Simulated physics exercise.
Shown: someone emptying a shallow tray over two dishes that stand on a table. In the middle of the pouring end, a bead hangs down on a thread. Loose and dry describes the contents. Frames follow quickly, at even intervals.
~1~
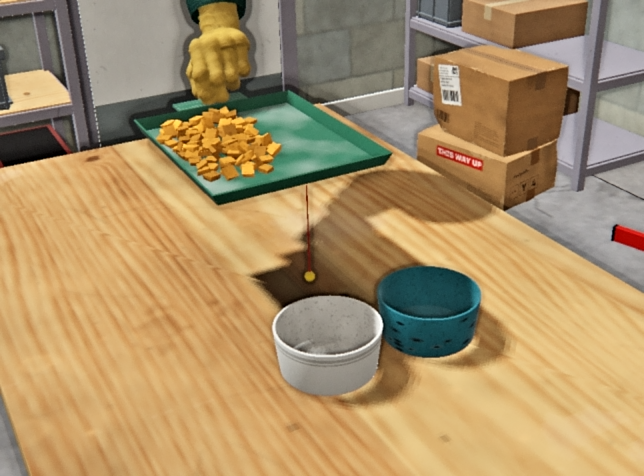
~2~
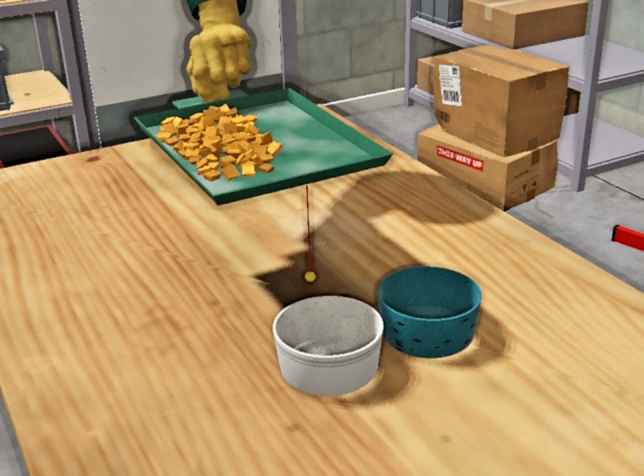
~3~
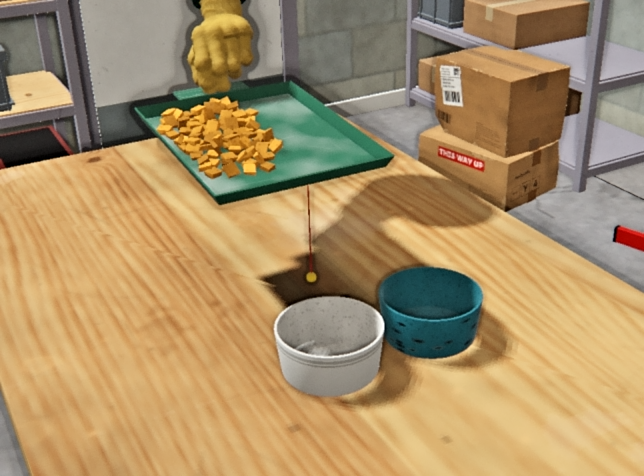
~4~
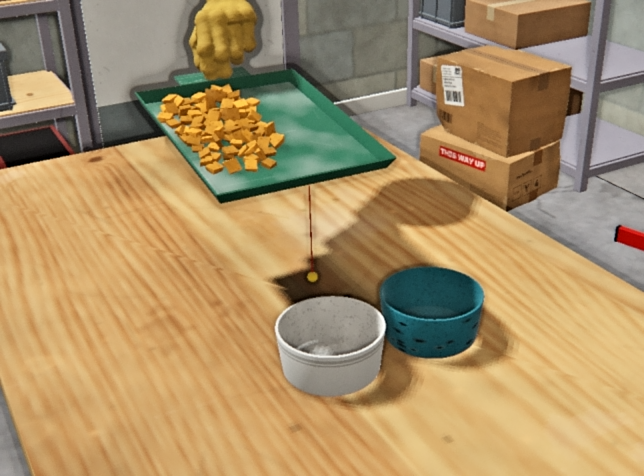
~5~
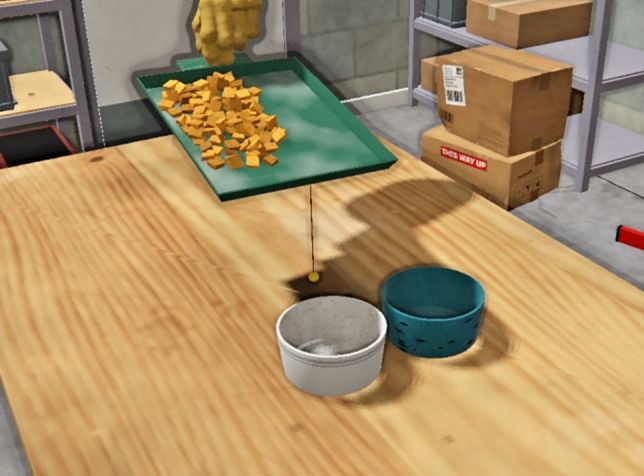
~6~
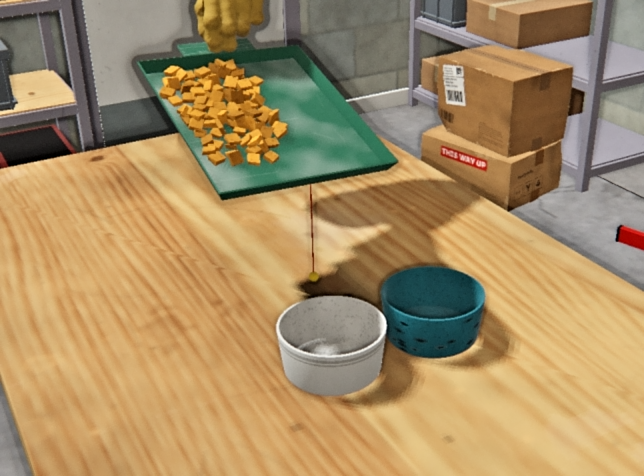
Yellow-gloved hand gradually raising the back of a green tray of small orange pieces above white and teal dishes.
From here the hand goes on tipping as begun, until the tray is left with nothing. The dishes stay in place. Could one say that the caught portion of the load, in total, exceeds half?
Pretty clear the dishes gather most of what falls.
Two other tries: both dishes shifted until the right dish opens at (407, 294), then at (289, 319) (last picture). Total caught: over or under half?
Catch, run one: Past the halfway mark; run two: Below the halfway mark.
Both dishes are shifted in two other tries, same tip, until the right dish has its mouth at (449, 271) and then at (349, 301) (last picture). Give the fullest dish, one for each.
The first try favours the leftmost one, and the second try favours the rightmost one.
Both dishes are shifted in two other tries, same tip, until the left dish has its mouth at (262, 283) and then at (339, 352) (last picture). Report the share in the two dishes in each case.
About 0 per cent first, then about 10 per cent.
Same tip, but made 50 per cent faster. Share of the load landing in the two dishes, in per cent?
Close to 80 per cent.
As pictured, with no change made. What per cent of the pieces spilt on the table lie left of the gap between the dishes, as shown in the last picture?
80 in a hundred, roughly.
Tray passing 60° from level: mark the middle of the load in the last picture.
The centre of the load shows up near (318, 168) in the last view.
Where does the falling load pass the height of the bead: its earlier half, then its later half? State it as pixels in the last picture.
The leading part at (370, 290), the rest of it at (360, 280).
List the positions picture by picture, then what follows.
The first frame shows corners of the pouring end at (217, 192) and (384, 152), level; middle of the load at (215, 143), small crackers; left dish at (355, 370); right dish at (459, 333); bead on its thread at (310, 276).
The second frame shows corners of the pouring end at (217, 192) and (385, 153), level; middle of the load at (215, 141).
The third frame shows corners of the pouring end at (219, 192) and (387, 154), tipped barely, lowest at the right corner; middle of the load at (216, 136).
The fourth frame shows corners of the pouring end at (221, 190) and (388, 156), tipped a little, lowest at the right corner; middle of the load at (217, 126).
The fifth frame shows corners of the pouring end at (223, 189) and (390, 157), tipped a little, lowest at the right corner; middle of the load at (219, 117).
The sixth frame shows corners of the pouring end at (223, 188) and (391, 159), tipped clearly, lowest at the right corner; middle of the load at (220, 108); left dish at (359, 370); right dish at (462, 334).
Soon after the last picture, tray tipped steeply; most on the tray; a small part in the air.
A little later, tray tipped right over; a small part on the tray; about a third in the left dish; about a quarter in the right dish; about a quarter outside both; a small part in the air.
Later still, tray tipped past a quarter turn; about a third in the left dish; about a quarter in the right dish; about a third outside both.
At rest, tray tipped past a quarter turn; about a third in the left dish; about a quarter in the right dish; about a third outside both.
